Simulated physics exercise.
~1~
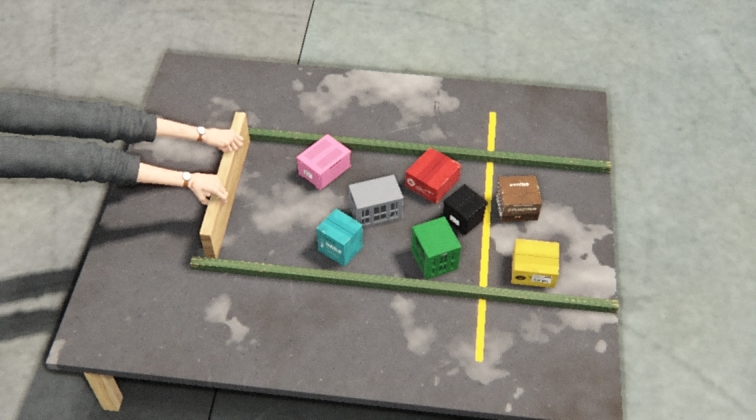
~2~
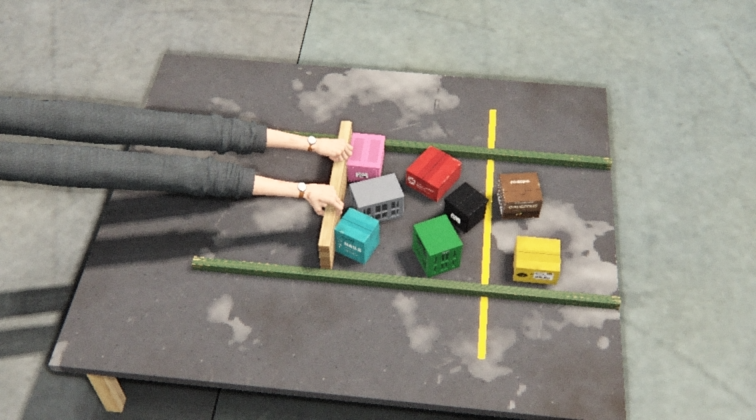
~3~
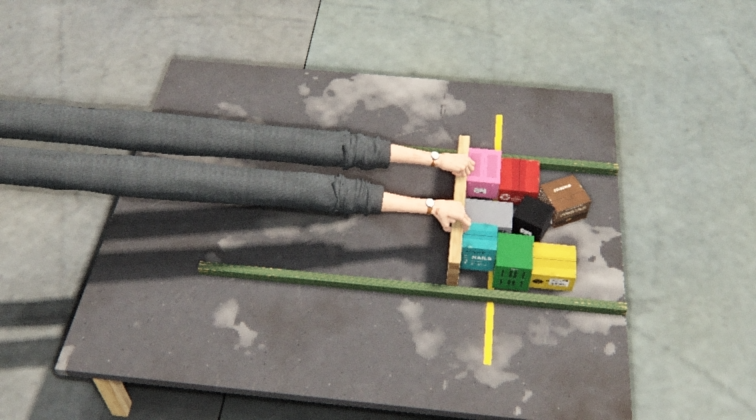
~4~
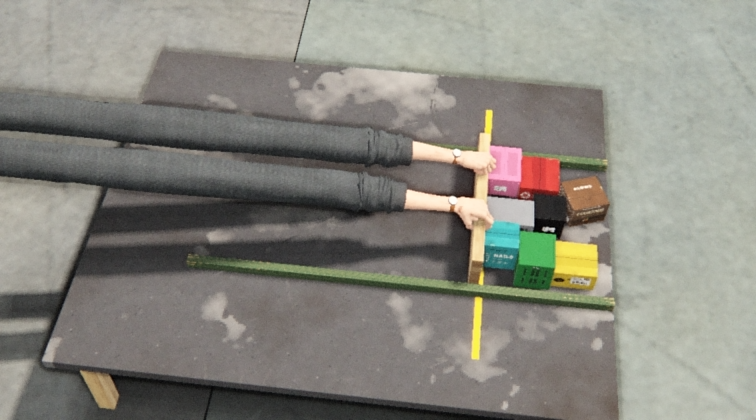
Two hands slid a wooden plank rightward across a dark tabletop between green rails, gathering the colorful boxes into a tight cluster and pushing them past the yellow line, where the plank stopped with every box still on the table.
